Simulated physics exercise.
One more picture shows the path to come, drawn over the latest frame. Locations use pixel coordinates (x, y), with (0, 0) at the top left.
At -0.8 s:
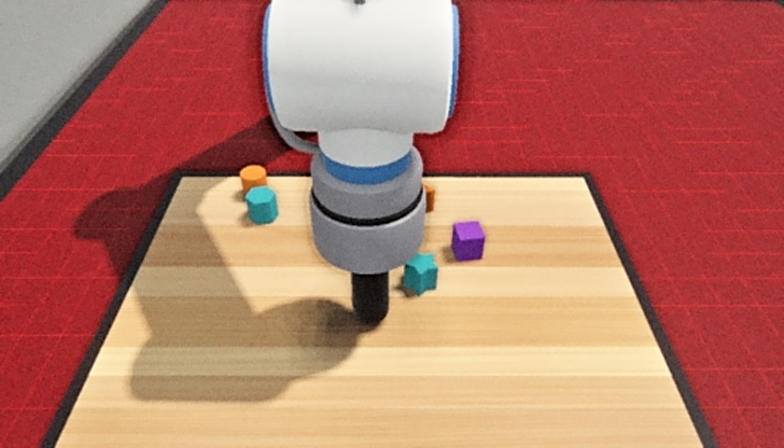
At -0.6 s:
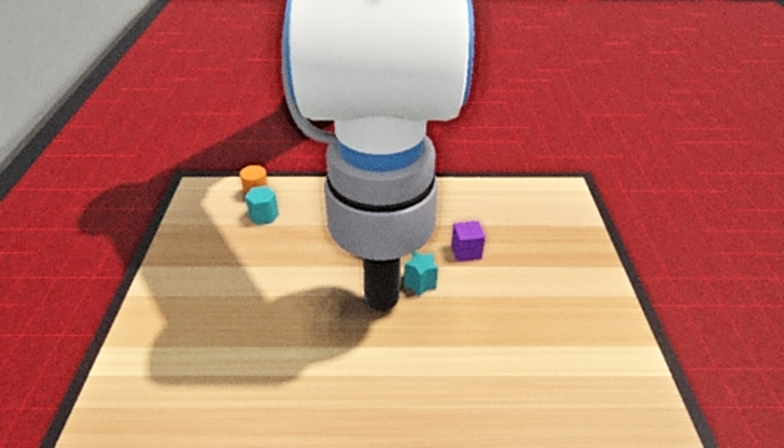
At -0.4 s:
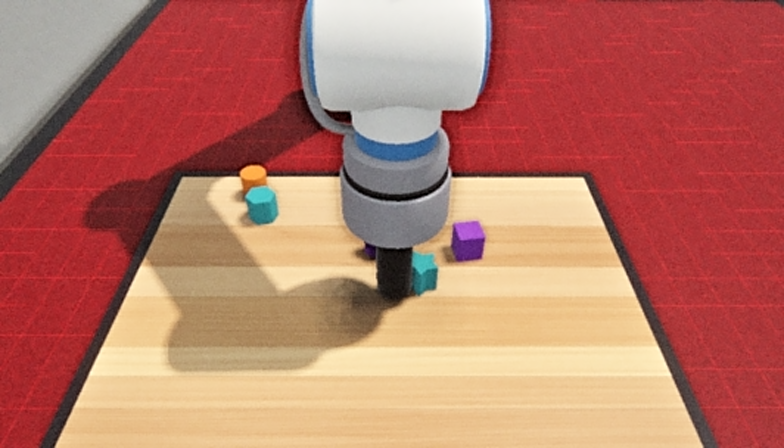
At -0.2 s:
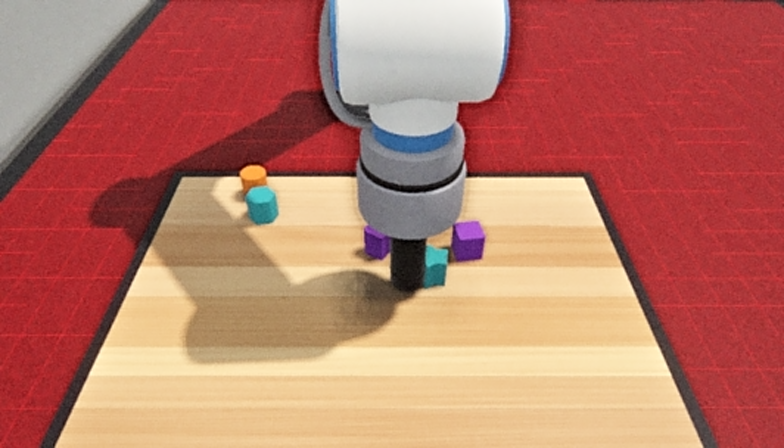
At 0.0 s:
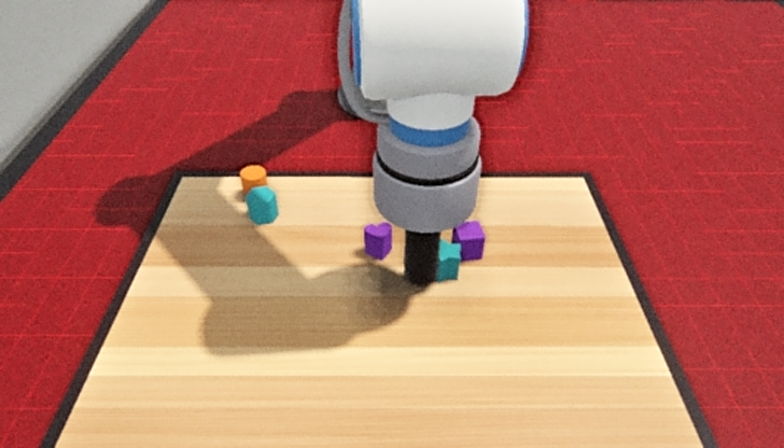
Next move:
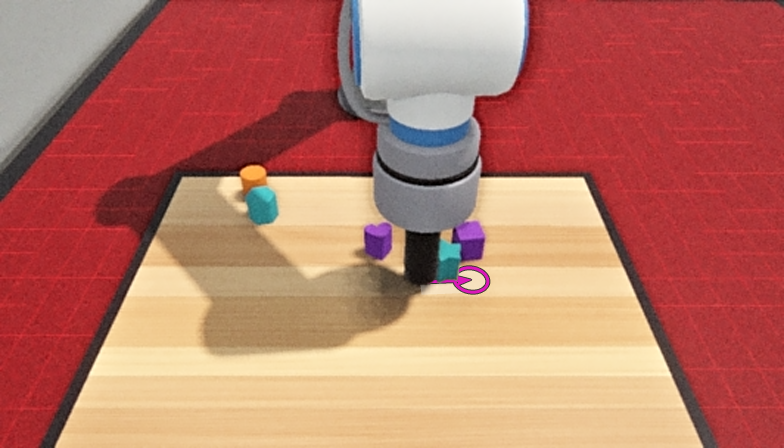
A white and grey robot arm with a black rod reaches over a pale wooden board on a red floor, seen from above by a still camera. A turquoise star and purple cube sit right of the rod, with orange and turquoise blocks at upper left. The arm moves right and slightly away, revealing another purple block and pushing the star toward the cube.
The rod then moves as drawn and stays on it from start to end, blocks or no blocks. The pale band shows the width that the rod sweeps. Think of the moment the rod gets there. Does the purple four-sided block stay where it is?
No, that is not what happens.
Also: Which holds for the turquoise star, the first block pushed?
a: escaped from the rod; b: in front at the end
Letter b.
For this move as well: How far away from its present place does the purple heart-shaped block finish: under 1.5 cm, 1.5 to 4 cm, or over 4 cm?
Distance: Less than 1.5 cm.
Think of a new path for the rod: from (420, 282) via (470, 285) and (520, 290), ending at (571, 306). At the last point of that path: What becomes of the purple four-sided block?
Well, the purple four-sided block shifts from its place.
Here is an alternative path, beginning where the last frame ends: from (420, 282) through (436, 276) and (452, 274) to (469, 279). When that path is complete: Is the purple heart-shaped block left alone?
Final answer: Yes.
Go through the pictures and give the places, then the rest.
In the first picture, rod's lower end (371, 311); purple heart-shaped block hidden; turquoise star (422, 261); purple four-sided block (469, 229).
In the second picture, rod (382, 298); blocks still.
In the third picture, rod (394, 288); blocks still.
In the fourth picture, rod (407, 280); turquoise star (433, 255).
In the fifth picture, rod (421, 274); purple heart-shaped block (379, 229); turquoise star (446, 249); purple four-sided block (469, 229).
Drawn move, from (420, 282) to (471, 280).
What follows on the original path. Halfway along, rod (447, 273); turquoise star (471, 246); purple four-sided block (475, 227), turned 20° anticlockwise.
At the end, rod (472, 272); purple heart-shaped block still; turquoise star (495, 244), turned 15° anticlockwise; purple four-sided block (484, 224), turned 65° anticlockwise.
